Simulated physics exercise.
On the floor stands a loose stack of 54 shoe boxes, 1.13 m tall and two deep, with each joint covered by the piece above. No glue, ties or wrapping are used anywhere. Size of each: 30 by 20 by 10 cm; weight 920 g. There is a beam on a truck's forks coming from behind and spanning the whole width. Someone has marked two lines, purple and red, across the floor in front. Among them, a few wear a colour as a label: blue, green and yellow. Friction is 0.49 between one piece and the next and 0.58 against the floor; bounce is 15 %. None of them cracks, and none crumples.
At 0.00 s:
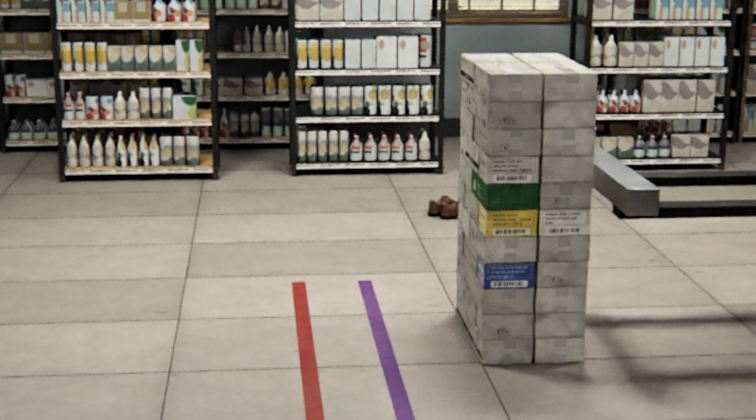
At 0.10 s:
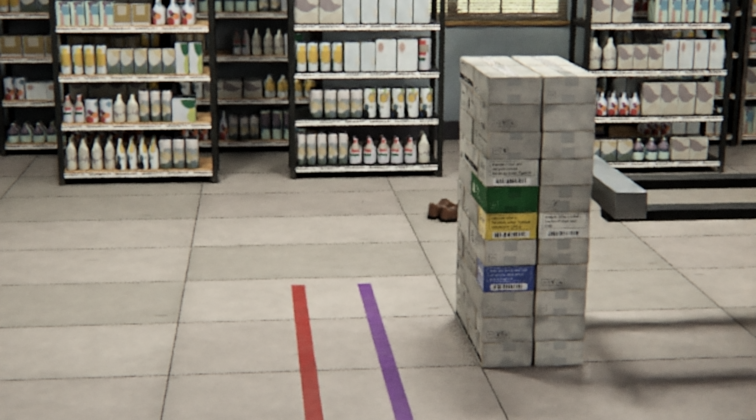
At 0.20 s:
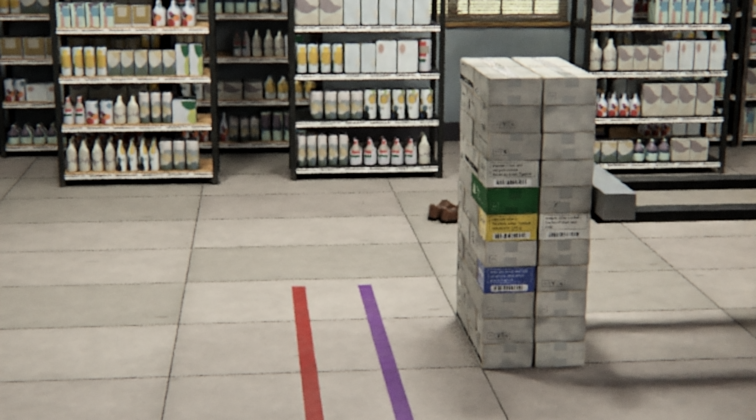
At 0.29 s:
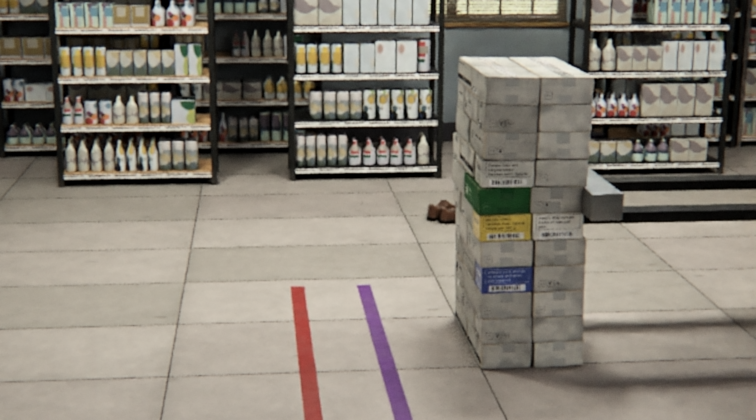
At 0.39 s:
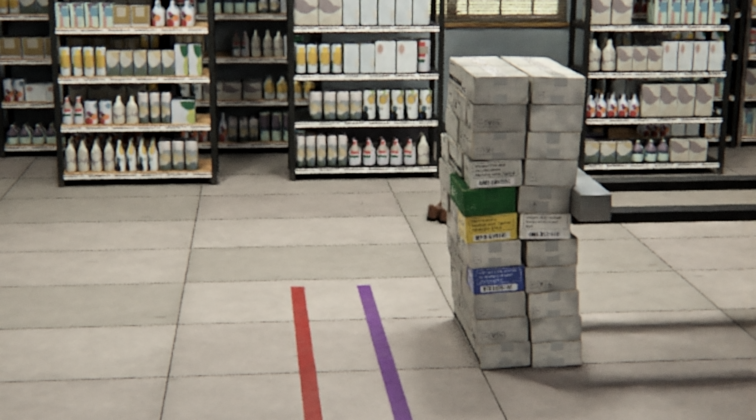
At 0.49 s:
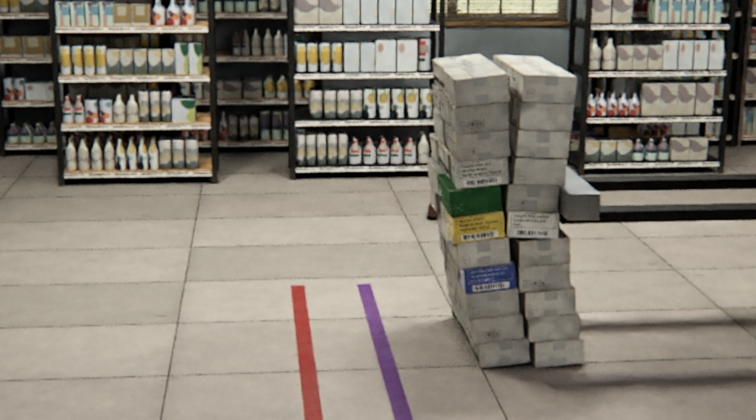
A tall stack of boxes shifts and leans left as a beam pushes from behind.
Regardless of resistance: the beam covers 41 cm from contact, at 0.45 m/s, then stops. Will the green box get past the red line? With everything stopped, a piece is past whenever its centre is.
Once things settle, the green box has gone over the red line.
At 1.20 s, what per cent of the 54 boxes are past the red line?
By then 20 %.
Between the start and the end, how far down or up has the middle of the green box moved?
I'd say it sits close to 56 centimetres lower by the end.
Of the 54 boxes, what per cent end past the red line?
45 %.
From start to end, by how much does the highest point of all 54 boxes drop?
By about 64 cm, start to end.
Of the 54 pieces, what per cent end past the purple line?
Roughly 60 % of them end up there.
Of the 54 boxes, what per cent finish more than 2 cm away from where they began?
That makes 100 percent.
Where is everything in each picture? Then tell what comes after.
In the first frame (each place is the centre of the face we see best), beam (641, 203) 10 cm from the stack; purple line, near end, (392, 372); red line, near end, (310, 375); green box (513, 197); blue box (510, 276); yellow box (512, 224); all in place.
The second frame shows beam (629, 206) 55 mm from the stack; green box (512, 200).
The third frame shows beam (617, 207) 11 mm from the stack; green box (513, 201).
The fourth frame shows beam (605, 208) 33 mm in; green box (504, 201) moved 26 mm; yellow box (506, 228) moved 19 mm; 33 have shifted.
The fifth frame shows beam (593, 208) 8 cm in; green box (489, 202) tilted 3°; yellow box (491, 228) tilted 3°; steepest lean 4°, the box at (455, 273); 52 have shifted.
The sixth frame shows beam (581, 207) 12 cm in; purple line, near end, (391, 376); red line, near end, (309, 378); green box (476, 201) tilted 6°; yellow box (479, 228) tilted 6°; blue box (491, 279) tilted 6°; steepest lean 6°, the box at (442, 244); 54 have shifted.
By 0.66 s, none of the 54 boxes past the red line, 54 disturbed; green box tilted 12°; blue box tilted 13°.
By 0.92 s, none of the 54 boxes past the red line, 54 disturbed; green box tilted 31°, 10 cm lower; blue box tilted 31°.
By 1.20 s, 12 of the 54 boxes past the red line; green box on its side; blue box on its side.
By 1.66 s, 24 of the 54 boxes past the red line; green box on its side; yellow box on its side.
When it is over (3.9 s), 24 of the 54 boxes past the red line; green box on its side; yellow box on its side; blue box on its side. In pixels of the last frame, middles, green box near (255, 338), yellow box near (292, 343).
